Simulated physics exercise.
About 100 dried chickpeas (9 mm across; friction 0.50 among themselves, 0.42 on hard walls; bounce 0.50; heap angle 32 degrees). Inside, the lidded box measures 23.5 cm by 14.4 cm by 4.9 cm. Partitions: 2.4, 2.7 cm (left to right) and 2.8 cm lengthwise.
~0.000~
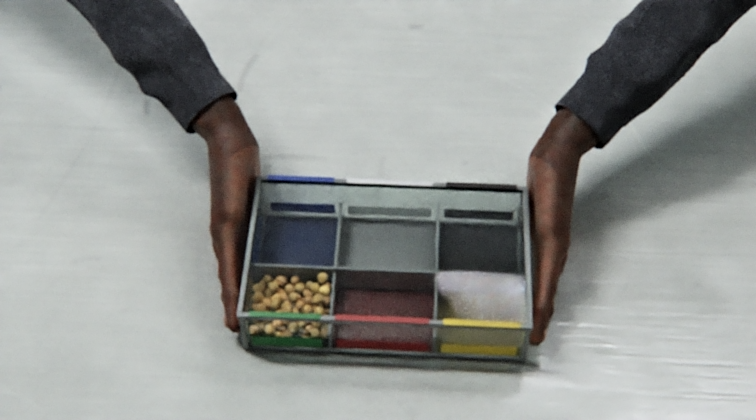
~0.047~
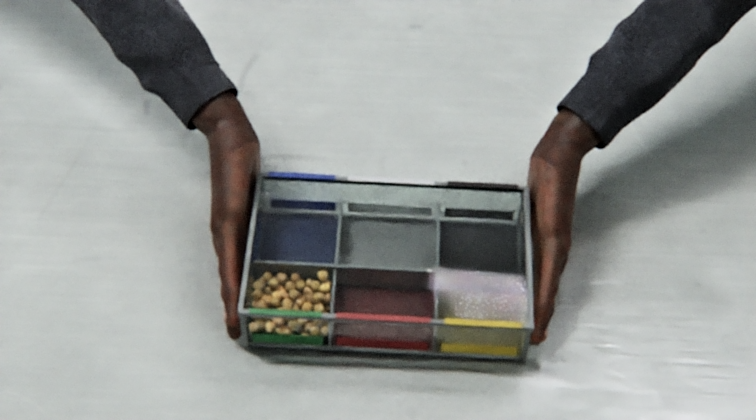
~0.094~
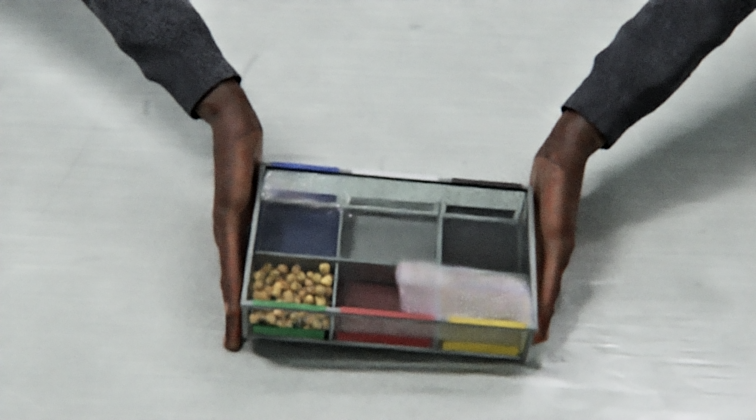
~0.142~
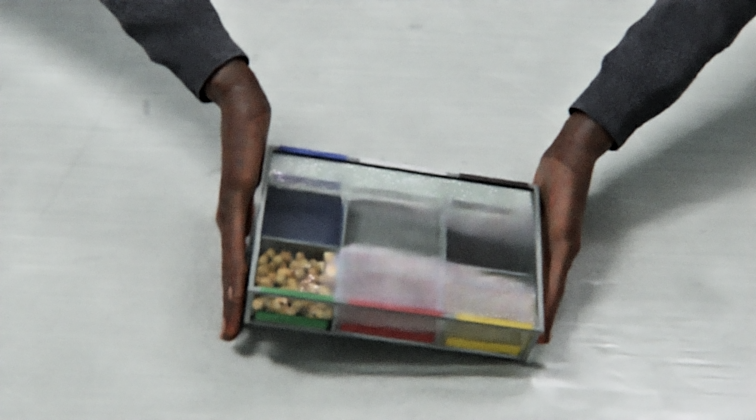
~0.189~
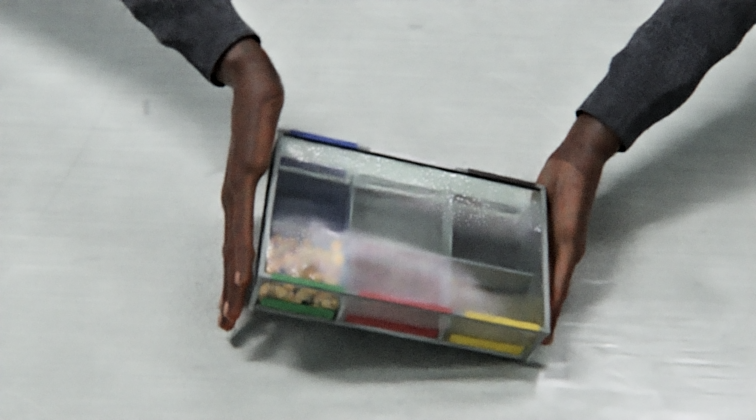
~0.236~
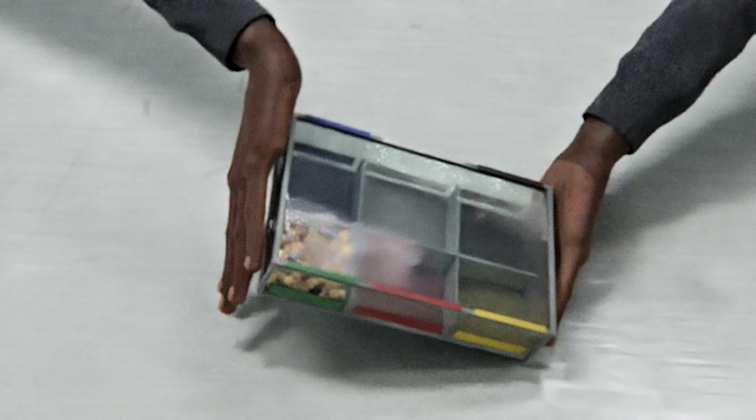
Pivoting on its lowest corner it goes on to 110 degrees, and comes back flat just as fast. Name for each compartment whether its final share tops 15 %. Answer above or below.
Red below, blue below, green below, yellow above, white below, black below.
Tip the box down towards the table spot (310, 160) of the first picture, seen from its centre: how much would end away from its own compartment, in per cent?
Some 75 per cent.
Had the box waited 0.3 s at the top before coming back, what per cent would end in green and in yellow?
In that case green 0, yellow 85.
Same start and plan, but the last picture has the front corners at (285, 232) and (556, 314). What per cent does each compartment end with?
Red 0, blue 0, green 0, yellow 30, white 0, black 70.
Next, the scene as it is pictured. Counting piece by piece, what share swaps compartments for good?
Roughly 100 per cent.
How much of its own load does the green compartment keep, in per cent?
Roughly 0 per cent.
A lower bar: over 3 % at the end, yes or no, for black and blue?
Black yes, blue no.
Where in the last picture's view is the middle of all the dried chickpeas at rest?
Around (498, 321).
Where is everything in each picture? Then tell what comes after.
In the first picture, box tilt 0 degrees, front corners at (242, 314) and (527, 326); green 100 %.
In the second picture, box tilt 1 degrees, front corners at (243, 311) and (528, 326).
In the third picture, box tilt 4 degrees, front corners at (246, 302) and (532, 326), lowest corner right front.
In the fourth picture, box tilt 10 degrees, front corners at (253, 288) and (538, 328), lowest corner right front.
In the fifth picture, box tilt 16 degrees, front corners at (264, 274) and (544, 329), lowest corner right front.
In the sixth picture, box tilt 21 degrees, front corners at (277, 261) and (550, 331), lowest corner right front; green 100 %. The box's pace is about 120 degrees a second.
After 1.05 s, tilt 110 degrees; red 30 %, green 50 %, yellow 15 %.
Then, at 1.60 s, tilt 47 degrees; red 5 %, yellow 90 %, black 5 %.
Then, at 2.20 s, tilt 0 degrees; red 5 %, yellow 90 %, black 5 %.
In the end, at 2.9 s, red 5 %, blue 0 %, green 0 %, yellow 90 %, white 0 %, black 5 %.
